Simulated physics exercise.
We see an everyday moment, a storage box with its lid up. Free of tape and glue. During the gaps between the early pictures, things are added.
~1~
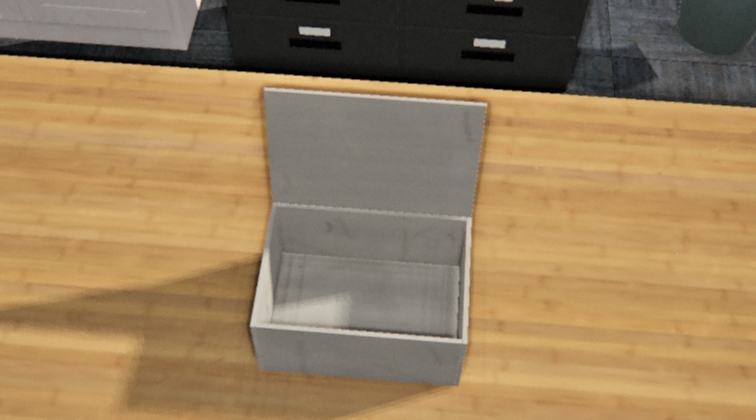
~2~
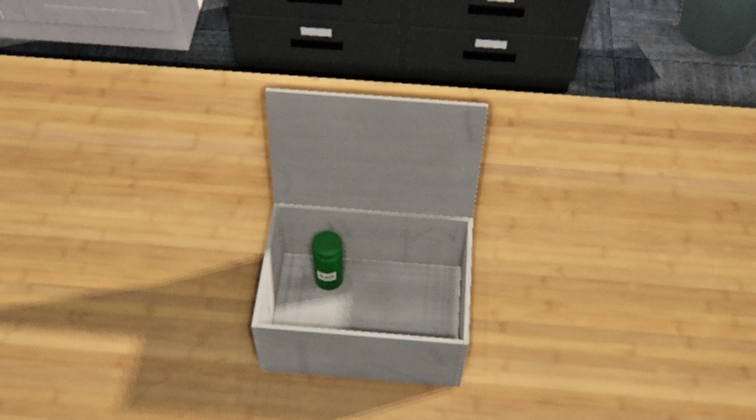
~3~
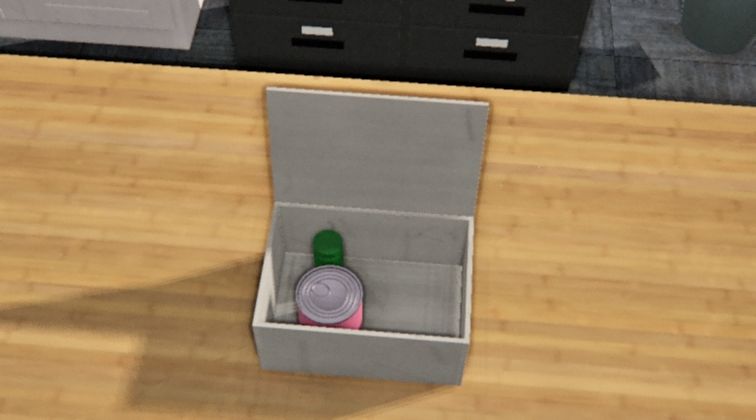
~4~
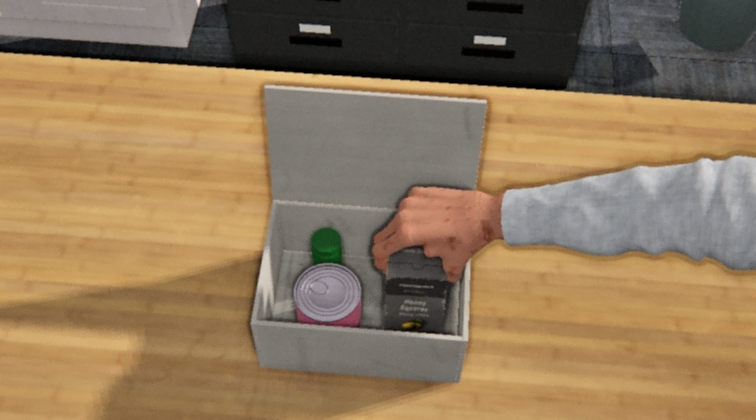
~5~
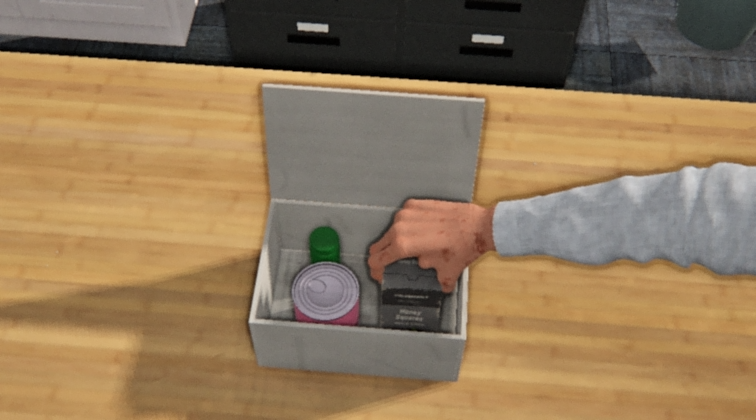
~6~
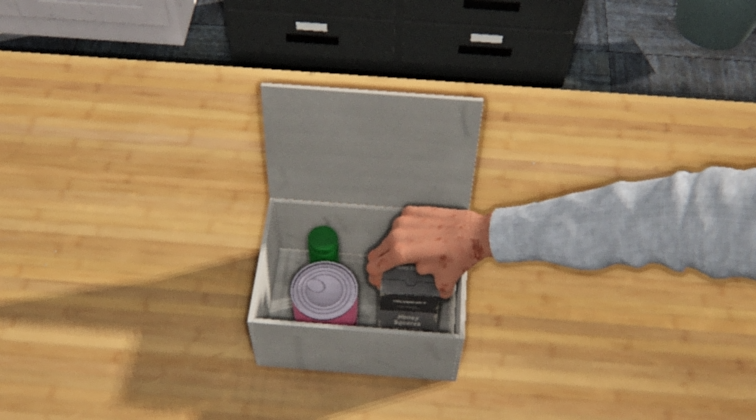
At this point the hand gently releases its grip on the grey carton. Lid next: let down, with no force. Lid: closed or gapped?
Pretty clearly the lid won't lie closed.
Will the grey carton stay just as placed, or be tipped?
Result: It remains as it was set.
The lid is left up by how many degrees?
It stays some 20° above the rim.
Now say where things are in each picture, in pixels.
The last thing is not in view yet, in the first frame.
The last thing is not in view yet, in the second frame.
The last thing is not in view yet; pink tin (330, 311), in the third frame.
Still above its spot; grey carton (415, 290); pink tin (329, 309), in the fourth frame.
Still above its spot; grey carton (410, 300); pink tin (327, 307), in the fifth frame.
In place under the hand; grey carton (409, 305); pink tin (325, 307), in the sixth frame.
Then, 1.30 s later than the last frame, lid 78° above the rim.
Then, 1.80 s later than the last frame, lid 45° above the rim.
When it is over, lid 20° above the rim; all 3 as before. End places, in pixels of the last picture, grey carton near (408, 306).
